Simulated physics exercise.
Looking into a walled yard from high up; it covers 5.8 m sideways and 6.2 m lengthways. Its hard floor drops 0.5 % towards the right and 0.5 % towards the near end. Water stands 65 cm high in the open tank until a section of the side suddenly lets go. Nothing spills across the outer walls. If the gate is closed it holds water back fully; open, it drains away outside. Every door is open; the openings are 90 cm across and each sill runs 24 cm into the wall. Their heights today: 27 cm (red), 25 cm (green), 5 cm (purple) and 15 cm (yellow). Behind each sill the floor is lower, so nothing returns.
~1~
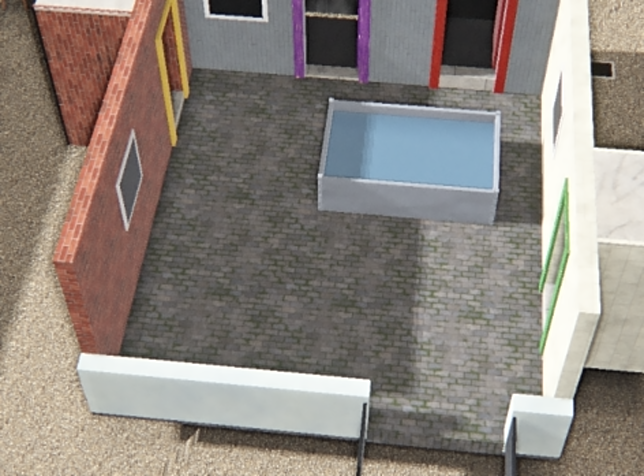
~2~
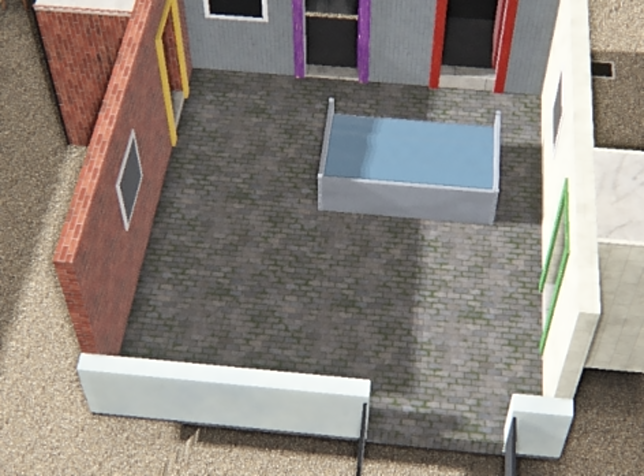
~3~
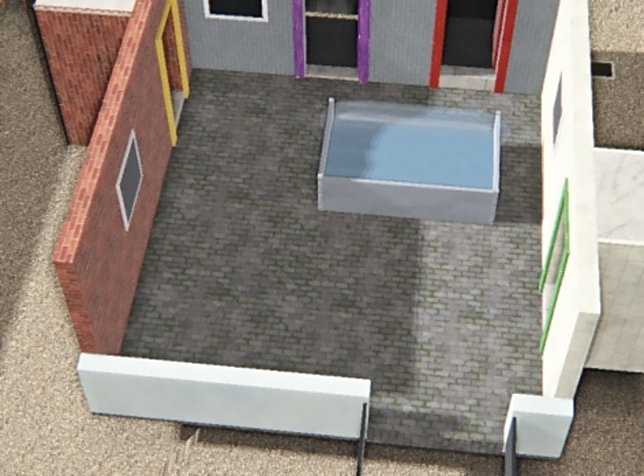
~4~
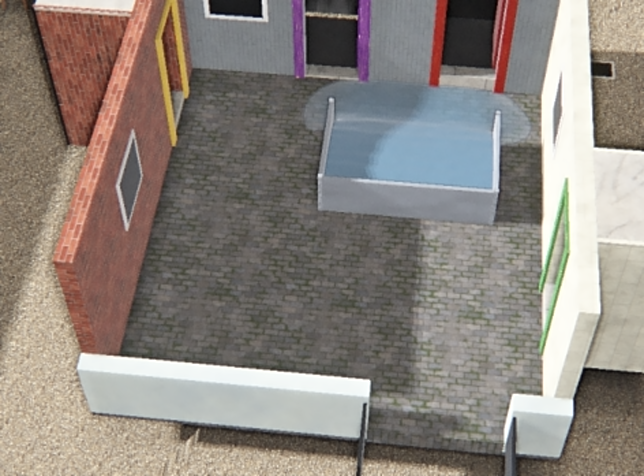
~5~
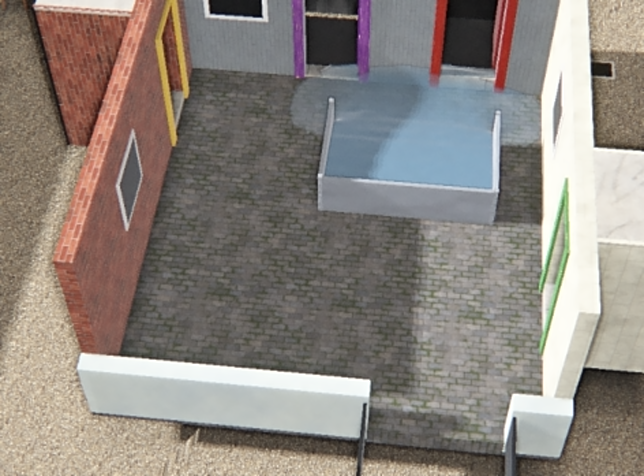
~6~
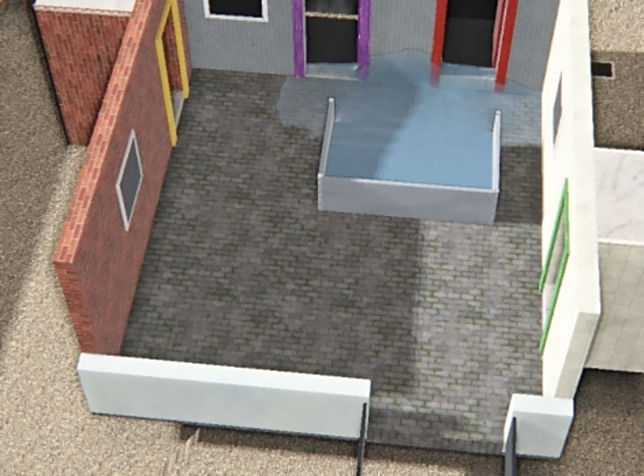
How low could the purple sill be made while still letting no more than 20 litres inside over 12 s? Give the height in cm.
At least 27 cm or so.
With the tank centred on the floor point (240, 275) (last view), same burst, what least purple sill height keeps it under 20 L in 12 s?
Then roughly 26 cm.
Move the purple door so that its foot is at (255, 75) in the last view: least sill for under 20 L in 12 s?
About 8.0 cm.
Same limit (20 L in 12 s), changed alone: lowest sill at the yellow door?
About 13.5 cm at yellow.
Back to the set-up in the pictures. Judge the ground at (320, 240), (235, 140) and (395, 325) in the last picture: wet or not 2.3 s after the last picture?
In turn: Not reached, flooded, still dry.
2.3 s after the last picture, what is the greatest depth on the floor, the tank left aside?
Up to some 25 cm.
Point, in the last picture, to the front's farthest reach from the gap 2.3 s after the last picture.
Around (514, 392).
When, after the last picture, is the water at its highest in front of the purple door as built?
At about 0.6 s.
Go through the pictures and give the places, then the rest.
The first frame shows still water, 65 cm deep, in the open tank at (411, 148); the purple door at (332, 33) is dry.
In the second frame, water pours out on the far side and has run 0.3 m, to a hidden place; about 9 cm deep outside, 65 cm at the back.
In the third frame, the gap is on the far side, the front 0.7 m out at a hidden place; the back of the open tank holds 64 cm.
In the fourth frame, water pours out on the far side and has run 1.2 m, to (354, 80); about 11 cm deep outside, 57 cm at the back.
In the fifth frame, the front is at (341, 67), 1.5 m from the gap on the far side; 4.5 m2 of floor is wet, 56 cm left at the back.
In the sixth frame, water pours out on the far side and has run 1.6 m, to (316, 65); about 14 cm deep outside, 52 cm at the back; water is at the purple door at (332, 33).
Then, 0.7 s after the last picture water covers 15 % of the floor, deepest (50 cm) near (541, 98); 24 cm at the purple door, 93 litres in over its 5 cm sill.
Then, 2.3 s after the last picture water covers 40 % of the floor, deepest (25 cm) near (529, 121); 12 cm at the purple door, 222 litres in over its 5 cm sill.
Then, 11.3 s after the last picture water covers 95 % of the floor, deepest (10 cm) near (541, 430); 5 cm at the purple door, 295 litres in over its 5 cm sill.
At the purple door as built, the water peaked near 24 cm, 0.5 s after the last picture.
Run again over the same 12 s with other heights there, 32 litres in over 24.5 cm, 5 litres over 33.5 cm. The limit of 20 litres is kept from about 27 cm up.
